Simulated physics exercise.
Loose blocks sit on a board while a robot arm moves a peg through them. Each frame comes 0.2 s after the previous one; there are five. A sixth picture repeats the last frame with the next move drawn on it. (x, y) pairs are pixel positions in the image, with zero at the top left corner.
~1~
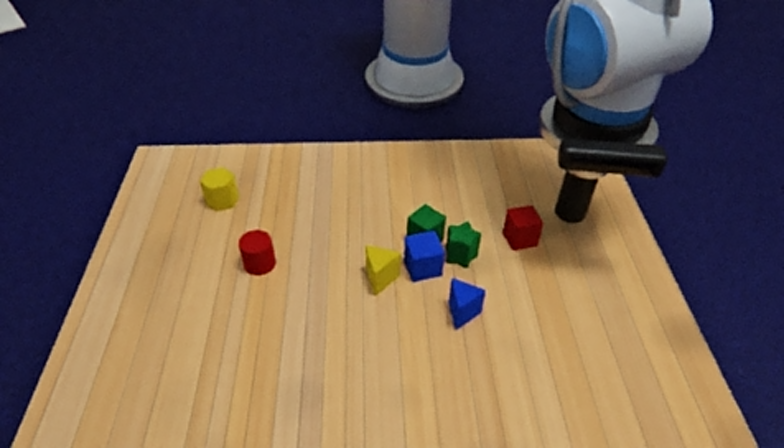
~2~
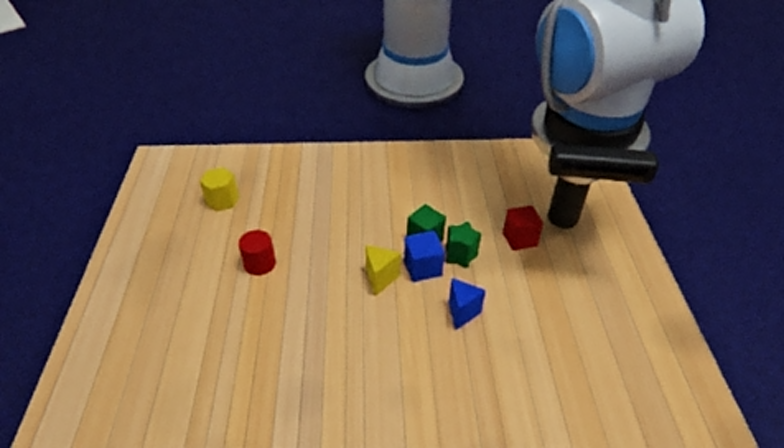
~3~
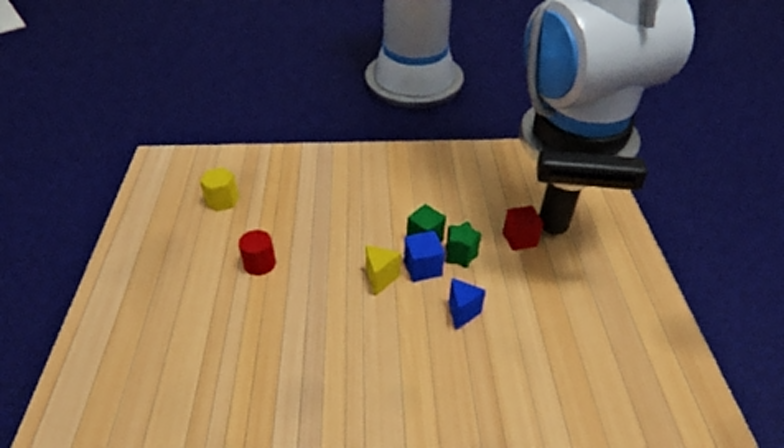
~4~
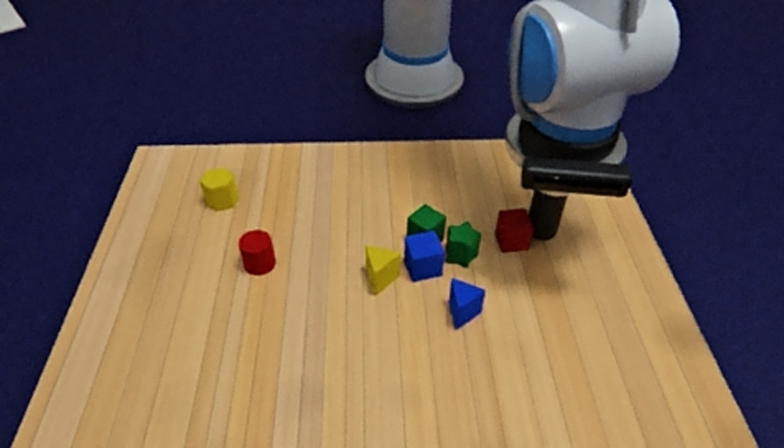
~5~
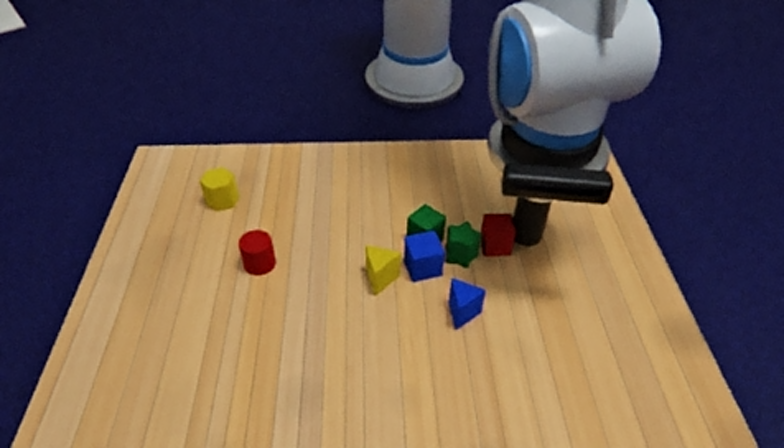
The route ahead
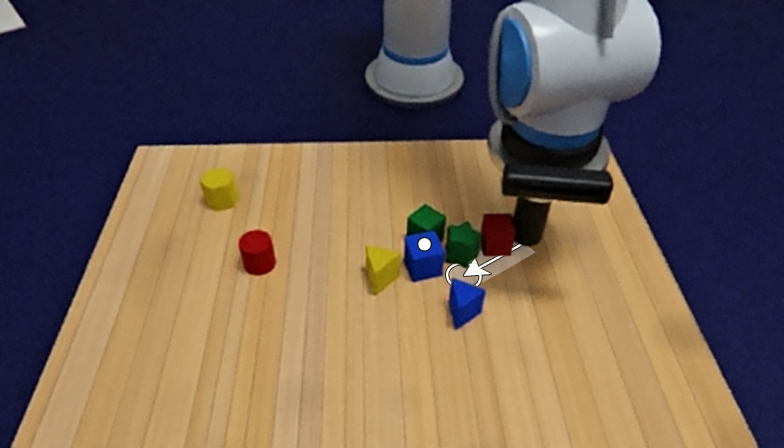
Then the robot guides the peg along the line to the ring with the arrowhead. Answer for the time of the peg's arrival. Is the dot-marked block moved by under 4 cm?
No, that is not how it ends up.
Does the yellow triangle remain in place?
It seems not.
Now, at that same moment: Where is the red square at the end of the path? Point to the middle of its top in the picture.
Roughly at (436, 245).
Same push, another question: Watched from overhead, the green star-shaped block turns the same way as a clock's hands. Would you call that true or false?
True
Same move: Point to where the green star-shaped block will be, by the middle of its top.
In the picture, it is at (406, 240).
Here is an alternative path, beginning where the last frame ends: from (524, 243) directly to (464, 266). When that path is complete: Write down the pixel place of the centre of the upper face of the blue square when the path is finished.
I'd say the blue square ends with its top centre at (376, 255).
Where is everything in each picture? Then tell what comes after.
Lower end of the peg at (570, 214), tops of blocks, yellow triangle at (380, 256), blue square at (425, 244), green square at (427, 216), green star-shaped block at (464, 233), red square at (525, 216), in the first frame.
Peg at (562, 219), blocks as before, in the second frame.
Peg at (553, 225), blocks as before, in the third frame.
Peg at (541, 231), red square at (516, 218), in the fourth frame.
Peg at (526, 236), yellow triangle at (380, 256), blue square at (425, 244), green square at (427, 216), green star-shaped block at (464, 233), red square at (500, 223), in the fifth frame.
The drawn path runs from (524, 243) directly to (464, 276); the dot is on the blue square.
On the path given first. Halfway along, peg at (496, 253); yellow triangle at (375, 257); blue square at (409, 246), turned 20° anticlockwise; green square at (423, 215); green star-shaped block at (438, 236), turned 35° clockwise; red square at (468, 234).
At the end, peg at (465, 270); yellow triangle at (348, 262), turned 55° anticlockwise; blue square at (373, 243); green square at (418, 215), turned 30° clockwise; green star-shaped block at (406, 240), turned 55° clockwise; red square at (436, 245), turned 20° clockwise.
